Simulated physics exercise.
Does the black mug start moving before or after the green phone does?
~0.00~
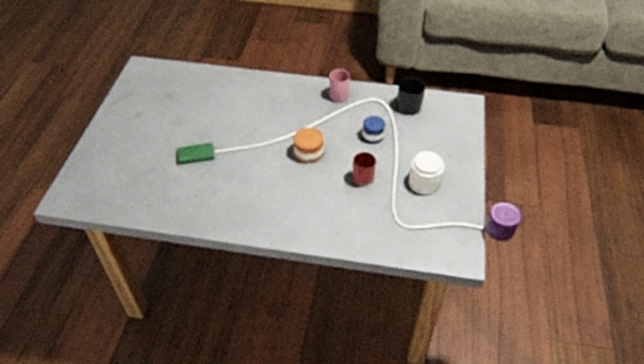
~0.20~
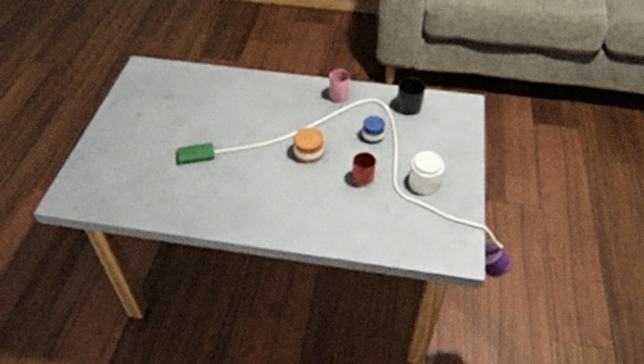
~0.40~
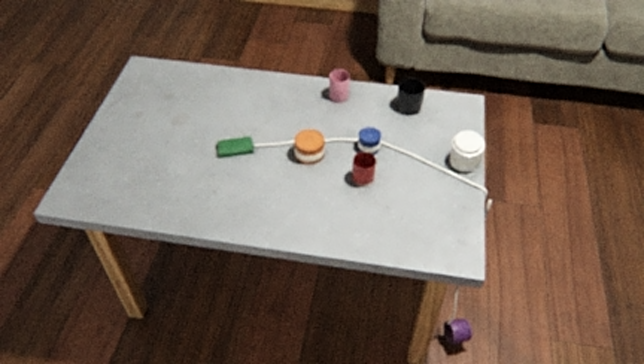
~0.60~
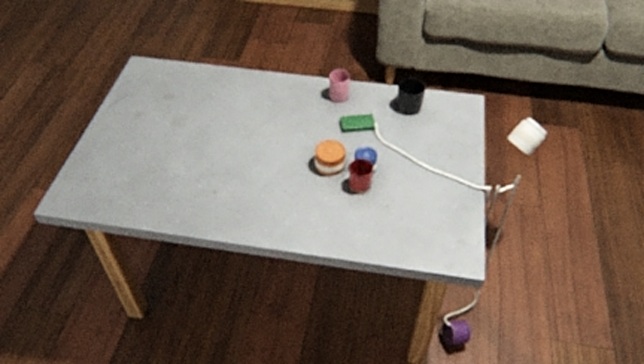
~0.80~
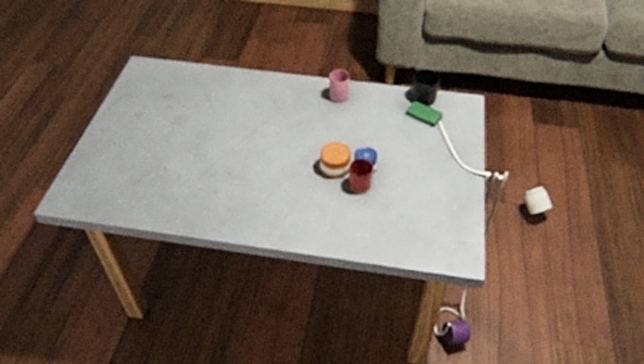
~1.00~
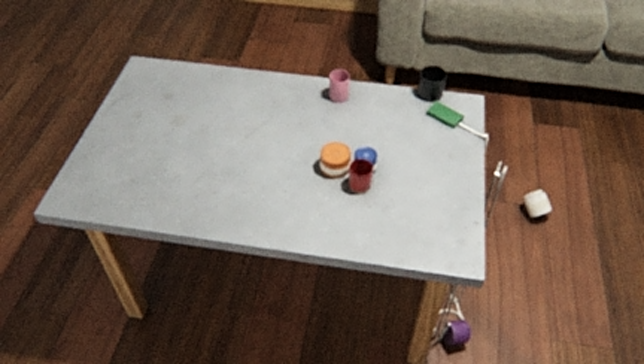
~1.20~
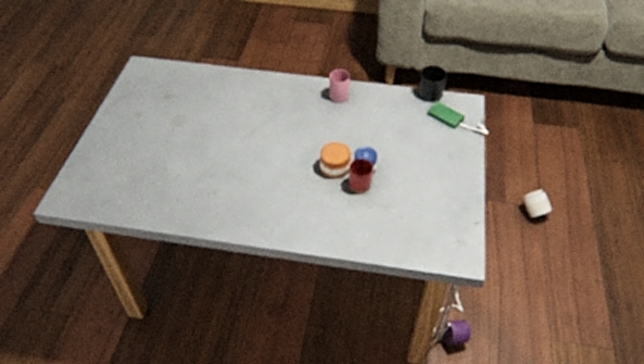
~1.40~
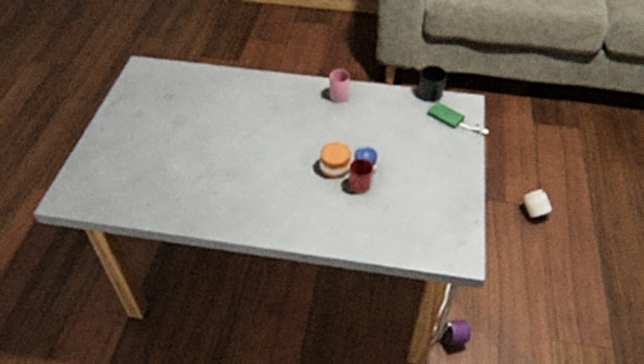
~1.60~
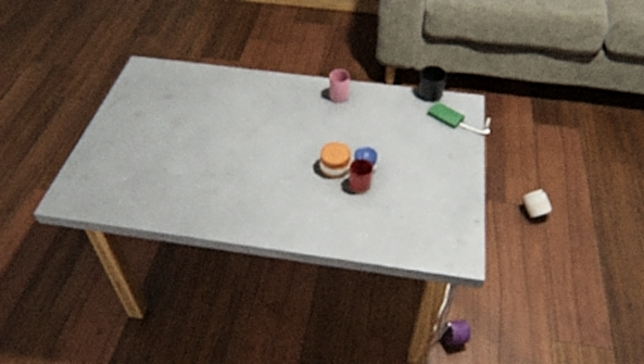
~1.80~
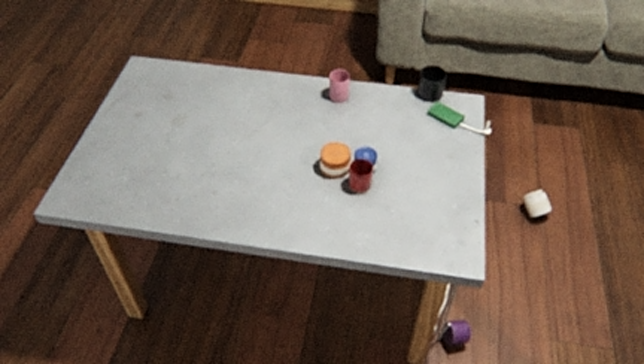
The black mug starts moving after the green phone. The phone is already sliding across the table while the mug is still in its place.
